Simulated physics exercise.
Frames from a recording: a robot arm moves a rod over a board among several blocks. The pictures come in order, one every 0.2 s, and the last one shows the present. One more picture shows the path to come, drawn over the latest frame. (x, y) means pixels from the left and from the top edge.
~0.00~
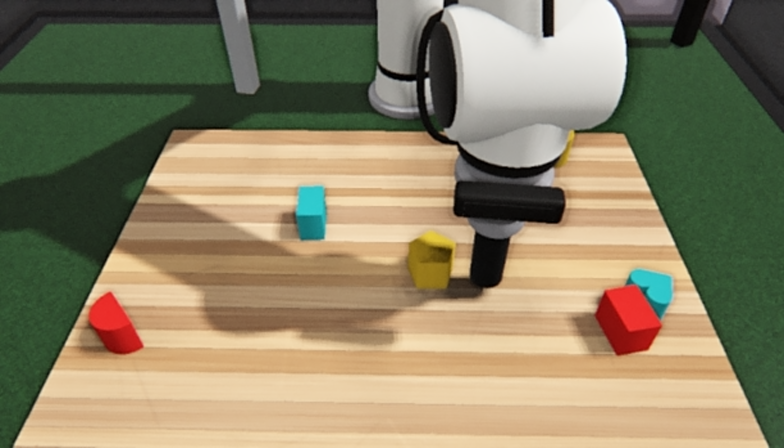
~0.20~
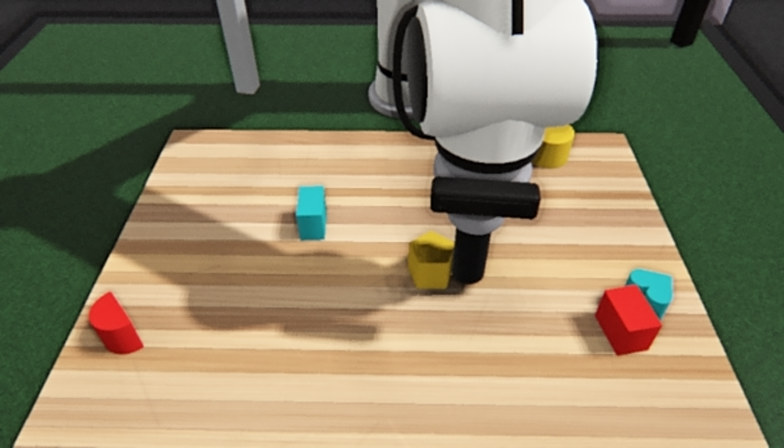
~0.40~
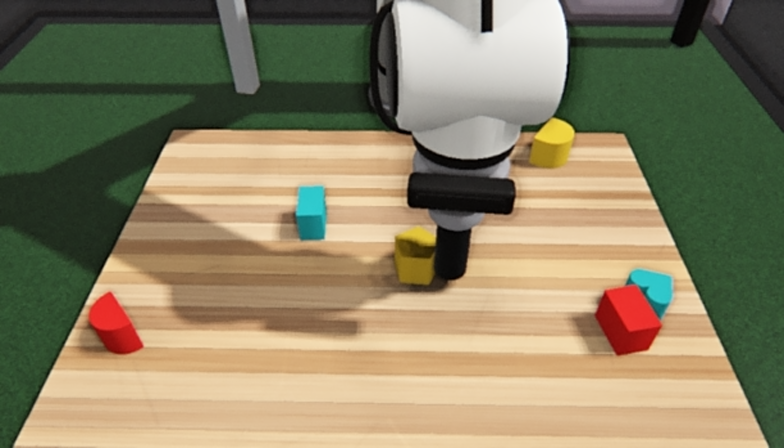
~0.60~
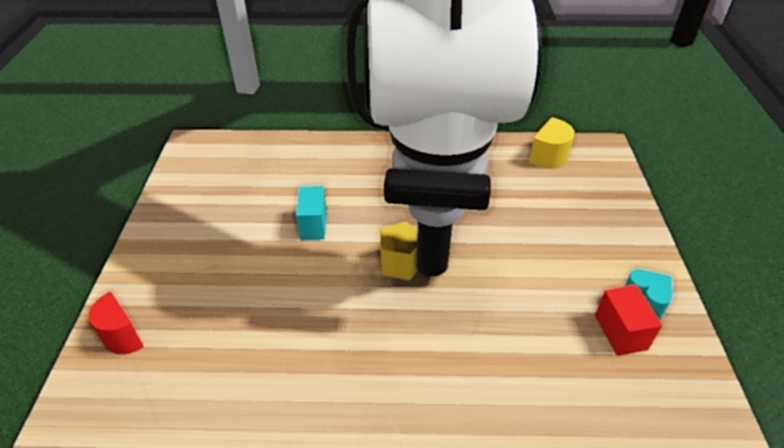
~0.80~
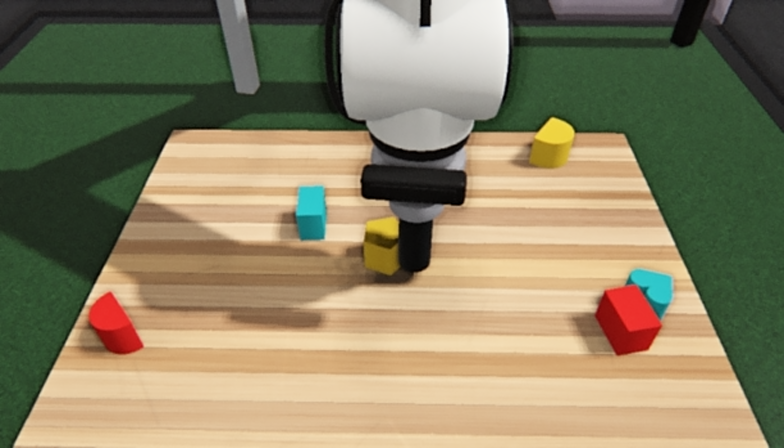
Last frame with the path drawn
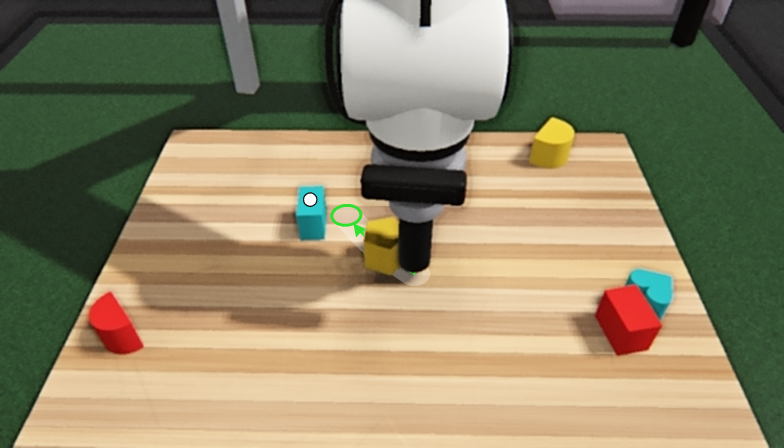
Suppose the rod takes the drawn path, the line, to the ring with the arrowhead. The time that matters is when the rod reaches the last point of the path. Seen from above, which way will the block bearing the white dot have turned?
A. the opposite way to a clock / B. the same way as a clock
It's B.
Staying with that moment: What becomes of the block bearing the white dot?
It is shoved along.
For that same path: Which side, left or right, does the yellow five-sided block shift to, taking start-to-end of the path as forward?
Facing the way the path runs, start to end, you'll find the yellow five-sided block has shifted left.
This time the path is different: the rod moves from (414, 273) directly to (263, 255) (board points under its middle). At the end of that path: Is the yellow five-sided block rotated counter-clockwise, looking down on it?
Final answer: No.
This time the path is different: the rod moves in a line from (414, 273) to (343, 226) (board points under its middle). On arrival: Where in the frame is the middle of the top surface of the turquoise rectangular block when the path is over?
Close to (278, 193).
The drawn path runs from (414, 273) through (387, 255) and (364, 235) to (346, 215); the dot is on the turquoise rectangular block.
What follows on the original path. One third of the way, rod at (386, 242); yellow five-sided block at (355, 217), turned 15° anticlockwise.
Two thirds of the way, rod at (363, 222); turquoise rectangular block at (298, 197), turned 30° clockwise; yellow five-sided block at (328, 205), turned 45° anticlockwise.
At the end, rod at (345, 203); turquoise rectangular block at (284, 195), turned 20° clockwise; yellow five-sided block at (313, 201), turned 60° anticlockwise.
